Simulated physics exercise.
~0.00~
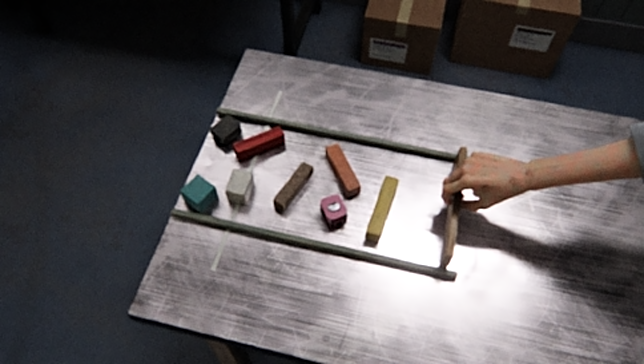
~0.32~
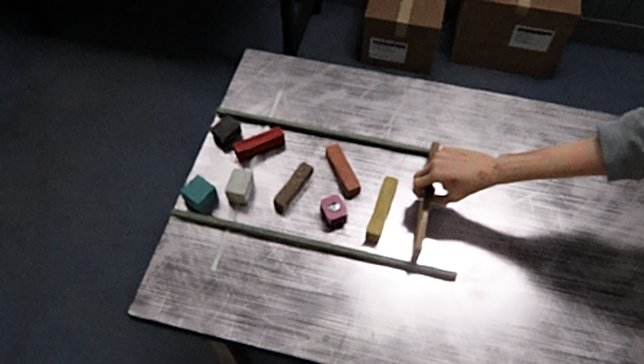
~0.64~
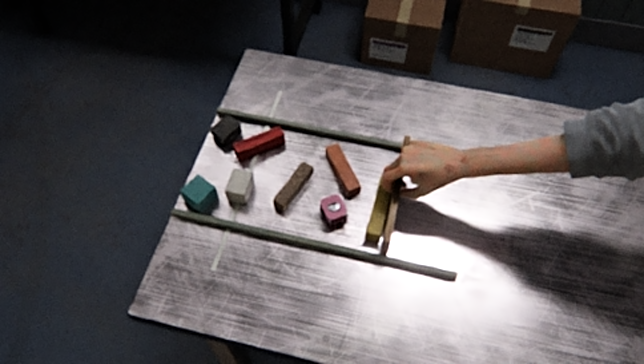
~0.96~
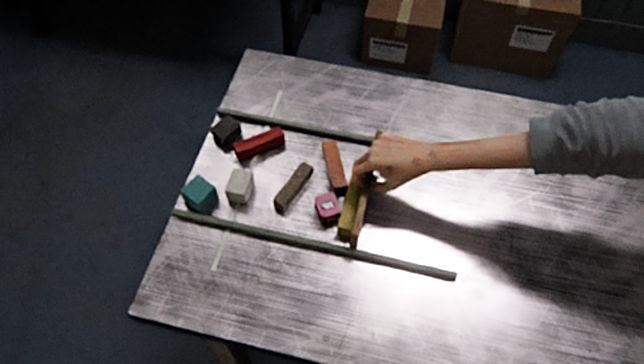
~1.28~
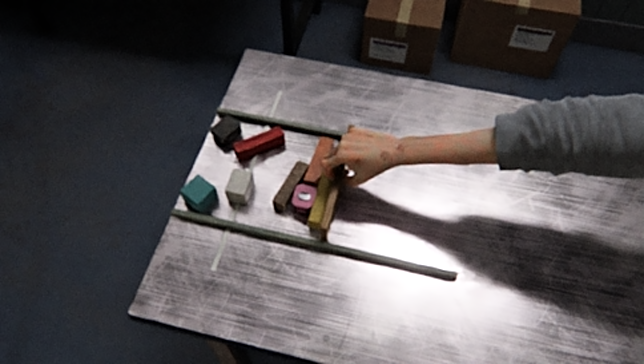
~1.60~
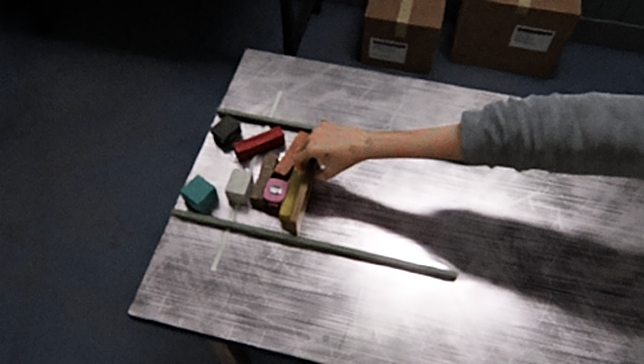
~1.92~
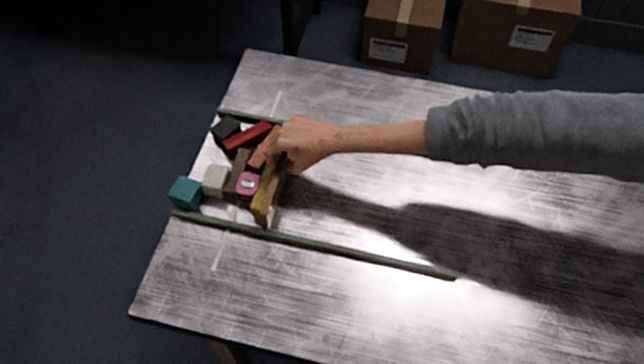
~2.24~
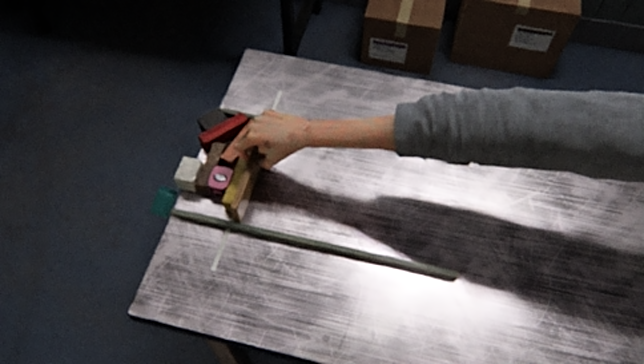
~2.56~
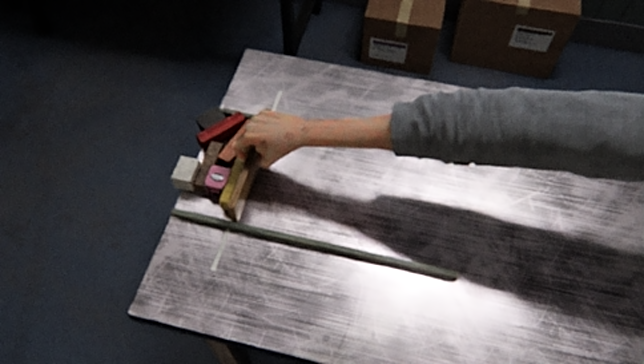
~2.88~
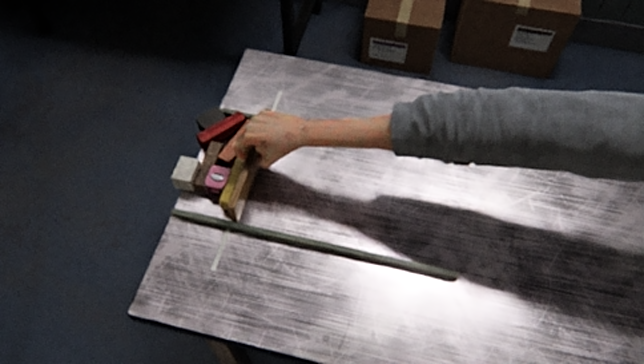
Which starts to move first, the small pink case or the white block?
The small pink case starts to move first. The white block stays still until the bunched pieces are pushed further left.
